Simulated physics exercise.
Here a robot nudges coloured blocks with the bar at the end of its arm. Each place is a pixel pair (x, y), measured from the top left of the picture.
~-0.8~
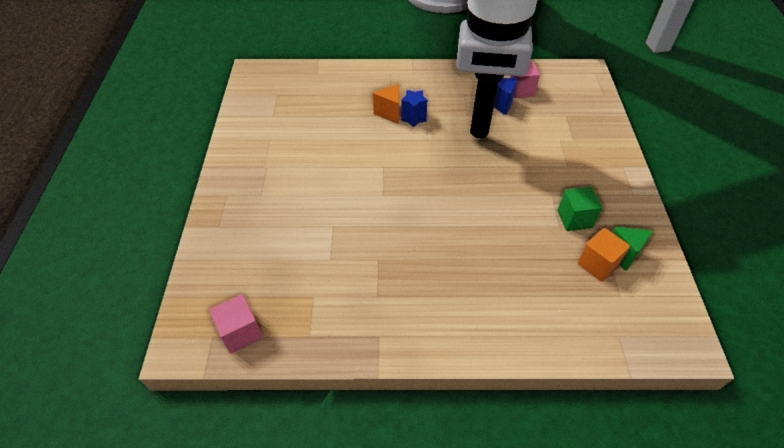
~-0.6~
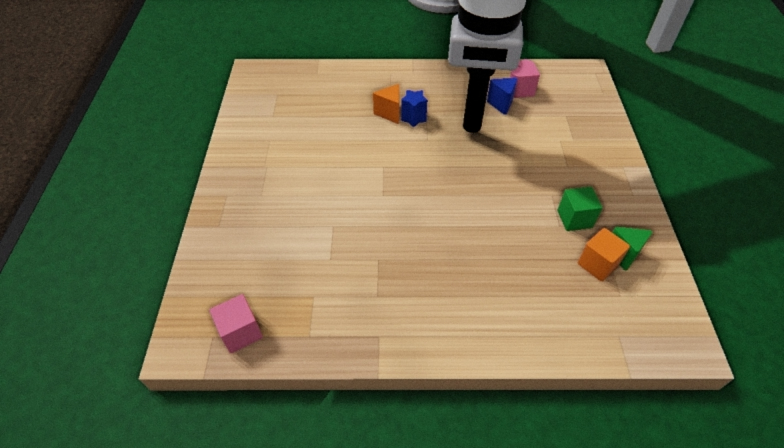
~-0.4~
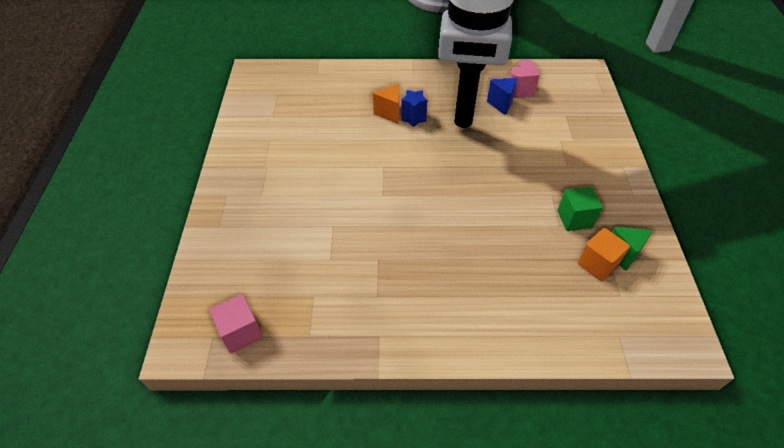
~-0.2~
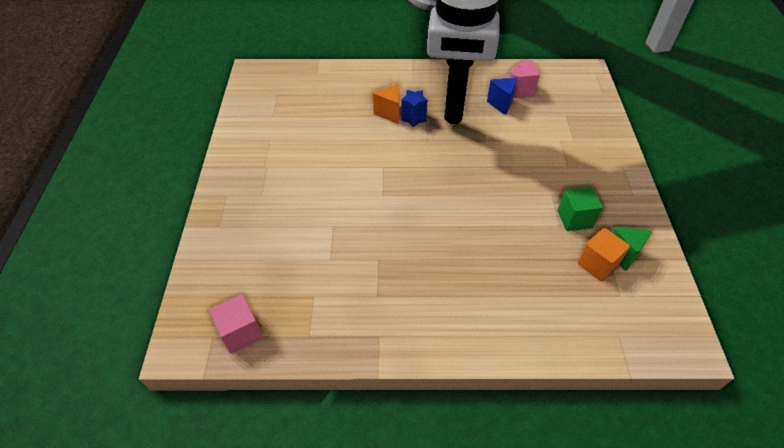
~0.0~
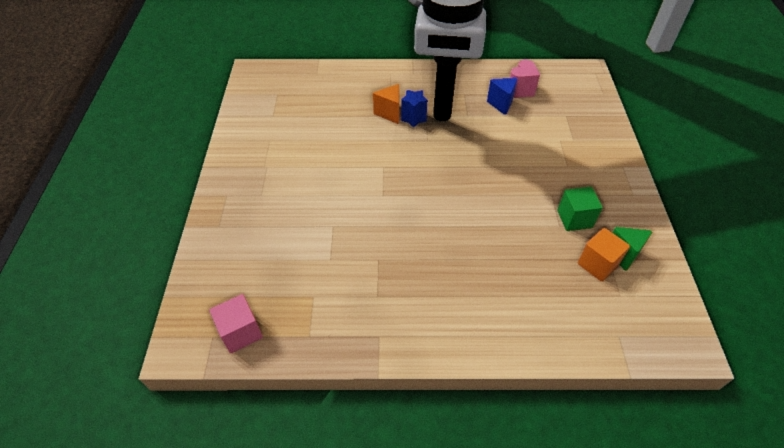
The robot arm's black bar moved a short way left across the top of the wooden board, drawing close to the blue star-shaped block beside the orange one, while all the coloured blocks stayed still.
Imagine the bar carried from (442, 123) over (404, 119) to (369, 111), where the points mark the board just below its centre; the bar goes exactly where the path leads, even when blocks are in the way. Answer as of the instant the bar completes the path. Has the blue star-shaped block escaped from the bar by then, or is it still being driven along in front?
Still in front.
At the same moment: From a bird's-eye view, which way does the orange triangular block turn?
I'd predict that, seen from above, the orange triangular block rotates clockwise.
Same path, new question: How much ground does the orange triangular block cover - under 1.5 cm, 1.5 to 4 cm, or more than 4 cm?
Beyond 4 cm.
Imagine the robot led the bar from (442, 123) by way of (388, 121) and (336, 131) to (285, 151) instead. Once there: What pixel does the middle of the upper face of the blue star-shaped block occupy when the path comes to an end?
By then it is at (343, 94).
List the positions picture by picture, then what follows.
In the first frame, bar tip (479, 132); block tops, orange triangular block (390, 93); blue star-shaped block (415, 97).
In the second frame, bar (472, 127); blocks unchanged.
In the third frame, bar (463, 122); blocks unchanged.
In the fourth frame, bar (453, 118); blocks unchanged.
In the fifth frame, bar (442, 116); orange triangular block (390, 93); blue star-shaped block (415, 97).
On the path given first. One third of the way, bar (417, 114); orange triangular block (376, 90), turned 20° clockwise; blue star-shaped block (395, 95).
Two thirds of the way, bar (392, 110); orange triangular block (353, 84), turned 25° clockwise; blue star-shaped block (371, 90).
At the end, bar (369, 104); orange triangular block (337, 79), turned 45° clockwise; blue star-shaped block (350, 88), turned 25° clockwise.
